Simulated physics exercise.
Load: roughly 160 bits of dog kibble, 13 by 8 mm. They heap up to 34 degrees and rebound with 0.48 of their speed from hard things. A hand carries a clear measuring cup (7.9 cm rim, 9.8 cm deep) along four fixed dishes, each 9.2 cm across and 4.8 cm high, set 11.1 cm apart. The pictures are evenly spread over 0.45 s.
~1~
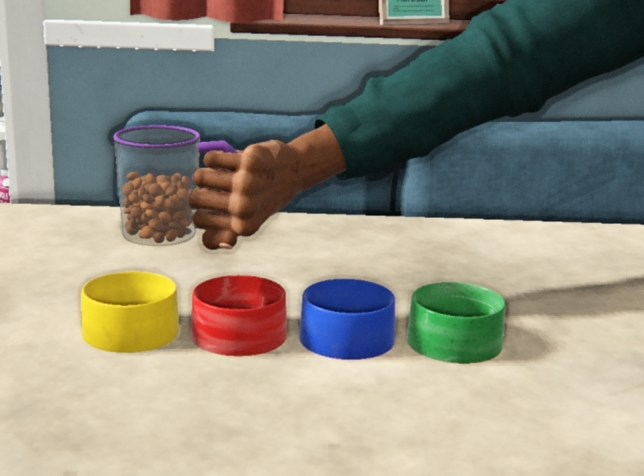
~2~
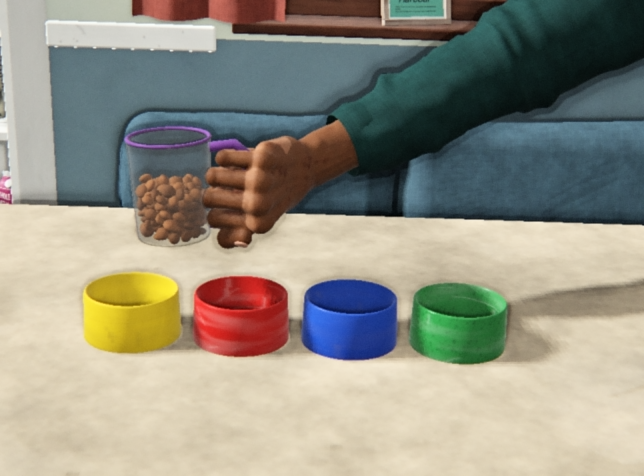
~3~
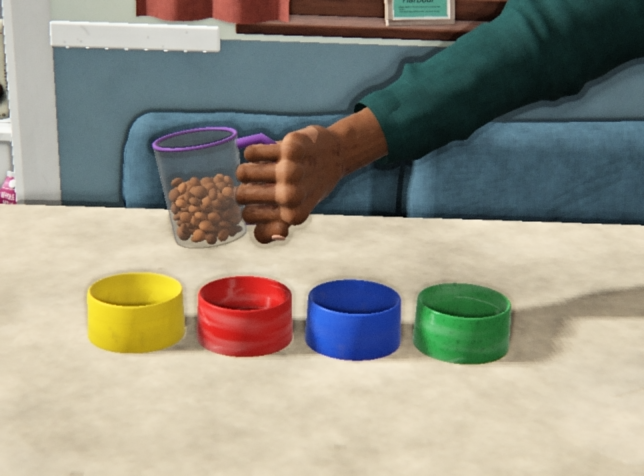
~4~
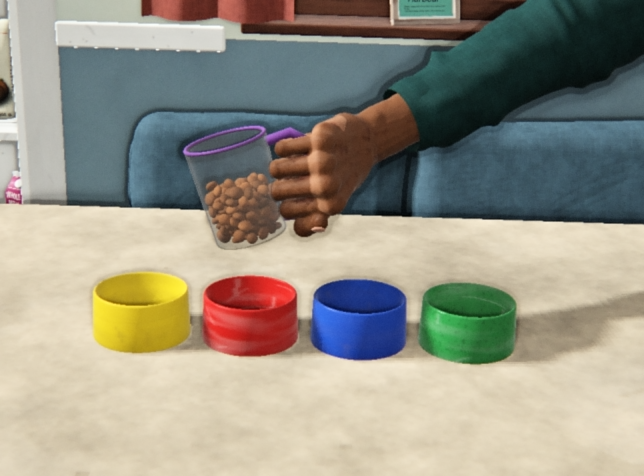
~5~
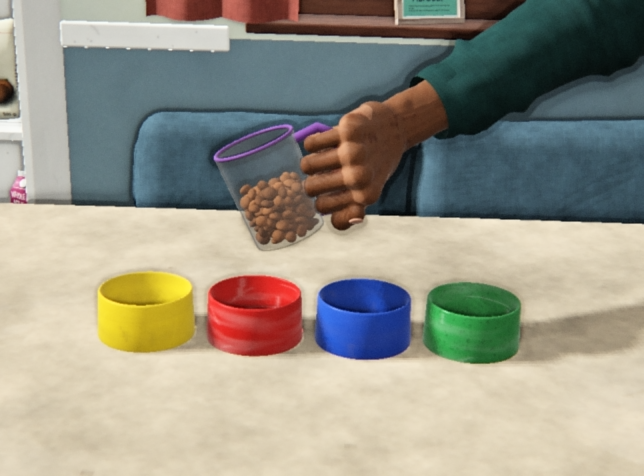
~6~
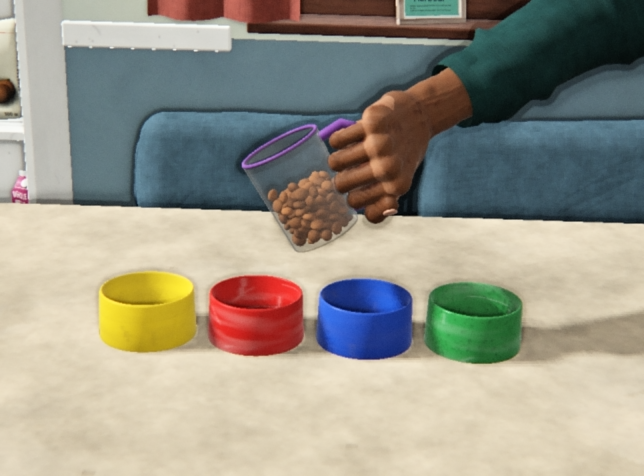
To begin with, a hand holds a clear, purple-rimmed measuring cup of brown kibble upright behind a row of yellow, red, blue and green dishes. The hand carries the cup steadily to the right, gradually tilting its rim leftward, until it is clearly slanted behind the red and blue dishes, kibble still inside.
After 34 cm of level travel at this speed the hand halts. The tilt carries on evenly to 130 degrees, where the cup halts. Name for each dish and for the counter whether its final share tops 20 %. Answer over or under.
Red under, blue under, green over, yellow under, counter under.
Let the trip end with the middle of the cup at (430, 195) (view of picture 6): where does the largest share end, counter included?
Most goes to: Blue.
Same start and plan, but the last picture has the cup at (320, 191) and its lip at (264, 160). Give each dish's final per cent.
Red 0; blue 0; green 100; yellow 0.
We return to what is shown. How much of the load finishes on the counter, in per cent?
Roughly 5 per cent.
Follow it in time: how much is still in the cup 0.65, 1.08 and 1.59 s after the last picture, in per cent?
About 100, 100, 0.
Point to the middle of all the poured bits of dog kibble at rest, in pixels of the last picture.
Near (464, 322).
Then, 0.65 s after the last picture, tilt 77 degrees; cup holds 100 %.
Then, 1.08 s after the last picture, tilt 108 degrees; cup holds 100 %.
Then, 1.59 s after the last picture, tilt 130 degrees; cup holds 0 %, green 95 %.
In the end, red 0 %, blue 0 %, green 95 %, yellow 0 %, counter 5 %.
